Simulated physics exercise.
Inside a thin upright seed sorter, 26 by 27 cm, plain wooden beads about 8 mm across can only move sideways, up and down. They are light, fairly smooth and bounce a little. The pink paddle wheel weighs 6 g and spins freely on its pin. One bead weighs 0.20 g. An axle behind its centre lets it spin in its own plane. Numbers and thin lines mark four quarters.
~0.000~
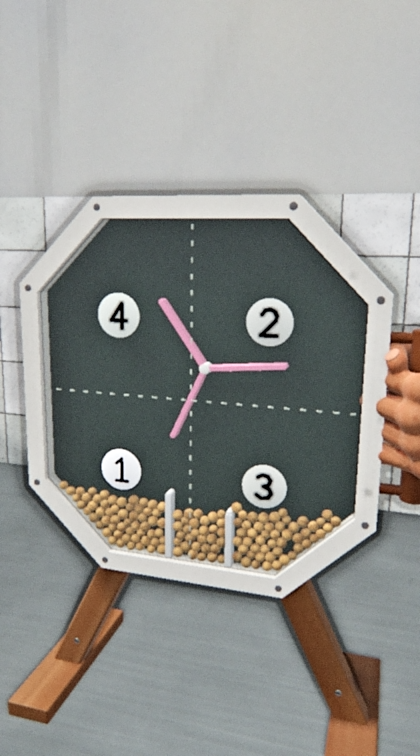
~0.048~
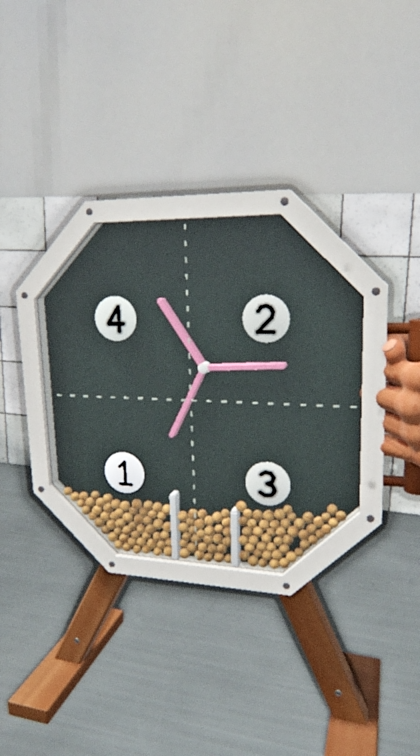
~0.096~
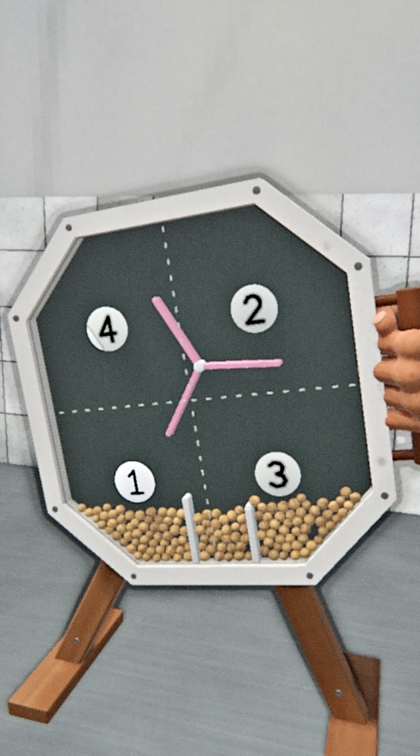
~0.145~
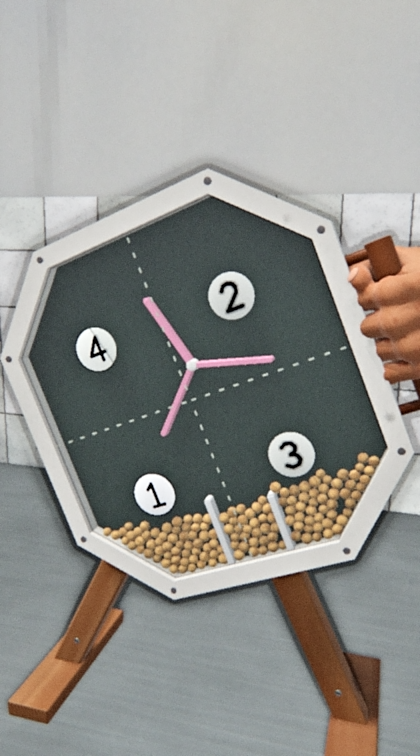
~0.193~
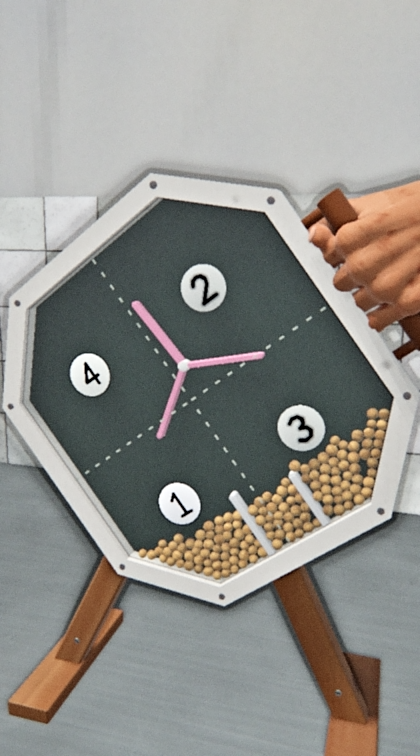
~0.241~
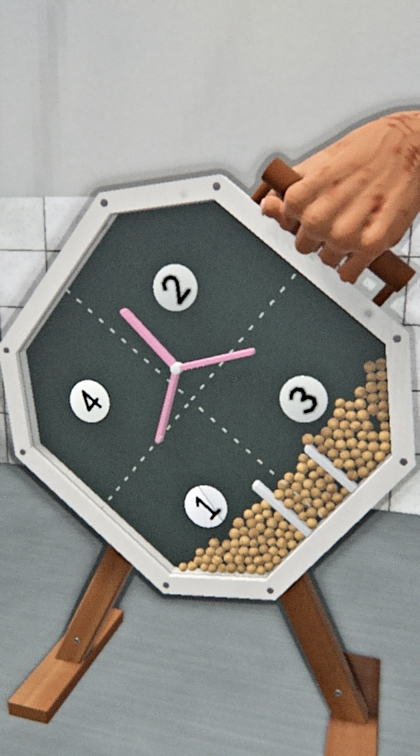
The clip opens on an upright eight-sided case on wooden legs, beads lying along its bottom beneath a pink three-armed wheel and numbered discs. A hand at the right turns the case anticlockwise, slightly at first, then much further, and the beads shift right, banking up the lower right side.
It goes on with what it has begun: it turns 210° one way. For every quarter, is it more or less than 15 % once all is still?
Quarter 1: Less, quarter 2: More, quarter 3: Less, quarter 4: More than 15 %.
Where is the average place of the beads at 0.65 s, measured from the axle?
Some 1 cm right and 2 cm below.
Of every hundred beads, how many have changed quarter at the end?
Some 100 per cent.
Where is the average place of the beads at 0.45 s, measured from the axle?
Some 9 cm right and 2 cm above.
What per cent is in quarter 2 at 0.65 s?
About 15 per cent.
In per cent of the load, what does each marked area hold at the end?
Quarter 1: 0; quarter 2: 75; quarter 3: 0; quarter 4: 25.
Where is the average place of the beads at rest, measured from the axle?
Some 2 cm right and 11 cm below.
After 0.45 s, it stands 116° anticlockwise; the beads' middle is 9 cm right of and 2 cm above the centre; no. 1, 50 %, no. 3, 50 %.
After 0.65 s, it stands 176° anticlockwise; the beads' middle is 1 cm right of and 2 cm below the centre; no. 1, 15 %, no. 2, 15 %, no. 3, 25 %, no. 4, 45 %.
After 0.83 s, it has come round 210° anticlockwise; the beads' middle is 2 cm right of and 9 cm below the centre; no. 2, 60 %, no. 4, 35 %.
At rest by 3.0 s, it has come round 210° anticlockwise; no. 1, 0 %, no. 2, 75 %, no. 3, 0 %, no. 4, 25 %.
